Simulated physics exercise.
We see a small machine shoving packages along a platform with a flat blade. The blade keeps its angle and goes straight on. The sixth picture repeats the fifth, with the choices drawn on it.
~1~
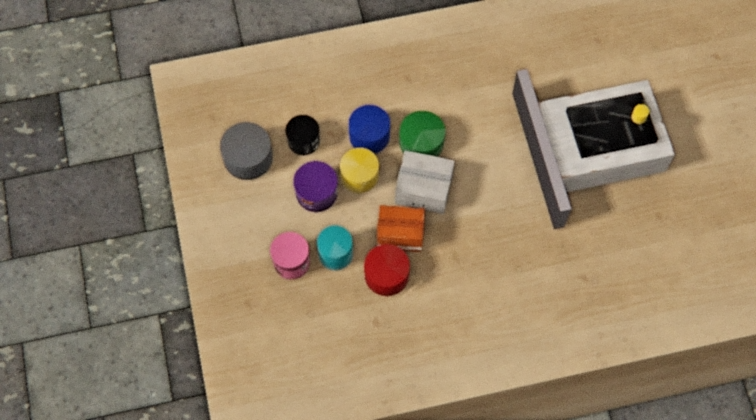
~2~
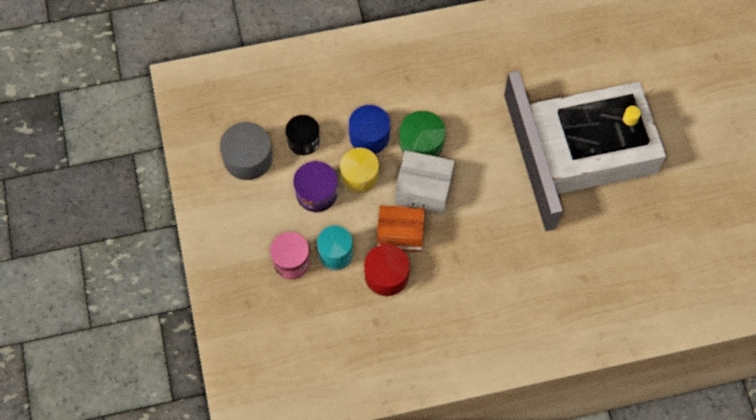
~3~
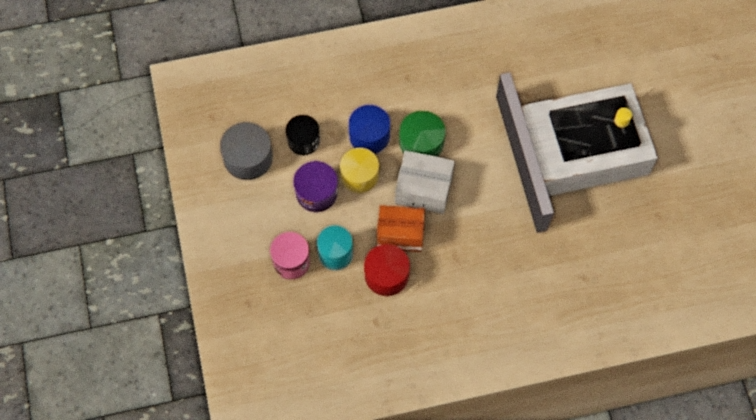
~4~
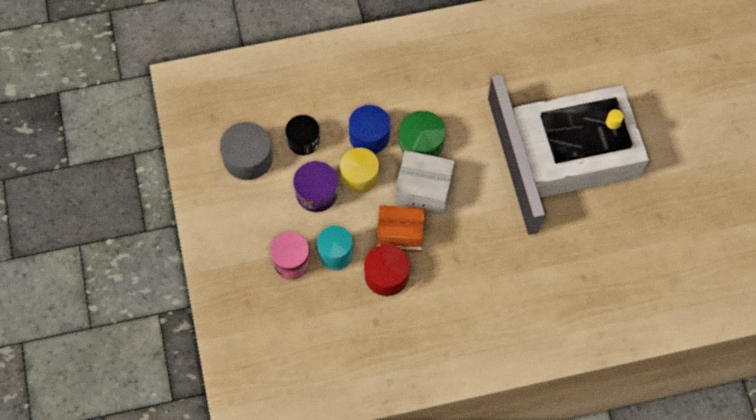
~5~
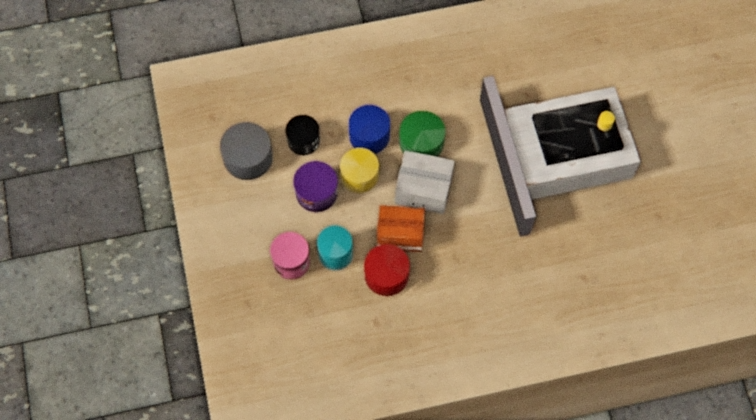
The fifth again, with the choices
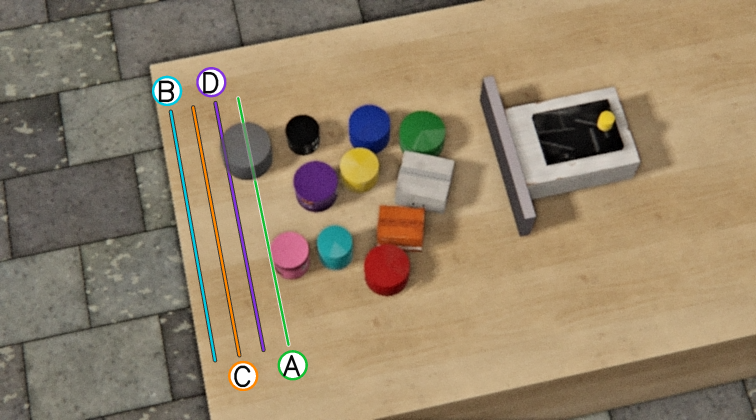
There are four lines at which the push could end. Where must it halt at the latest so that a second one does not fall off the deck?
Up to line A.
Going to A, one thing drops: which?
The pink pail goes over.
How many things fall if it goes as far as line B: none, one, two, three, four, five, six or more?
By then, six or more.
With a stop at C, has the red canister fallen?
No.
On the marked copy, A at (262, 216); B at (192, 231); C at (215, 226); D at (238, 221).
Following A. Soon after the start, robot (486, 150); blue canister (346, 129); red canister (387, 275).
Later, robot (399, 168); pink pail (243, 265); purple pail (260, 223).
In the end, robot (329, 182); pink pail over the edge; purple pail (190, 238); one fallen.
As for the rest, B drops eight; C drops four; D drops four.
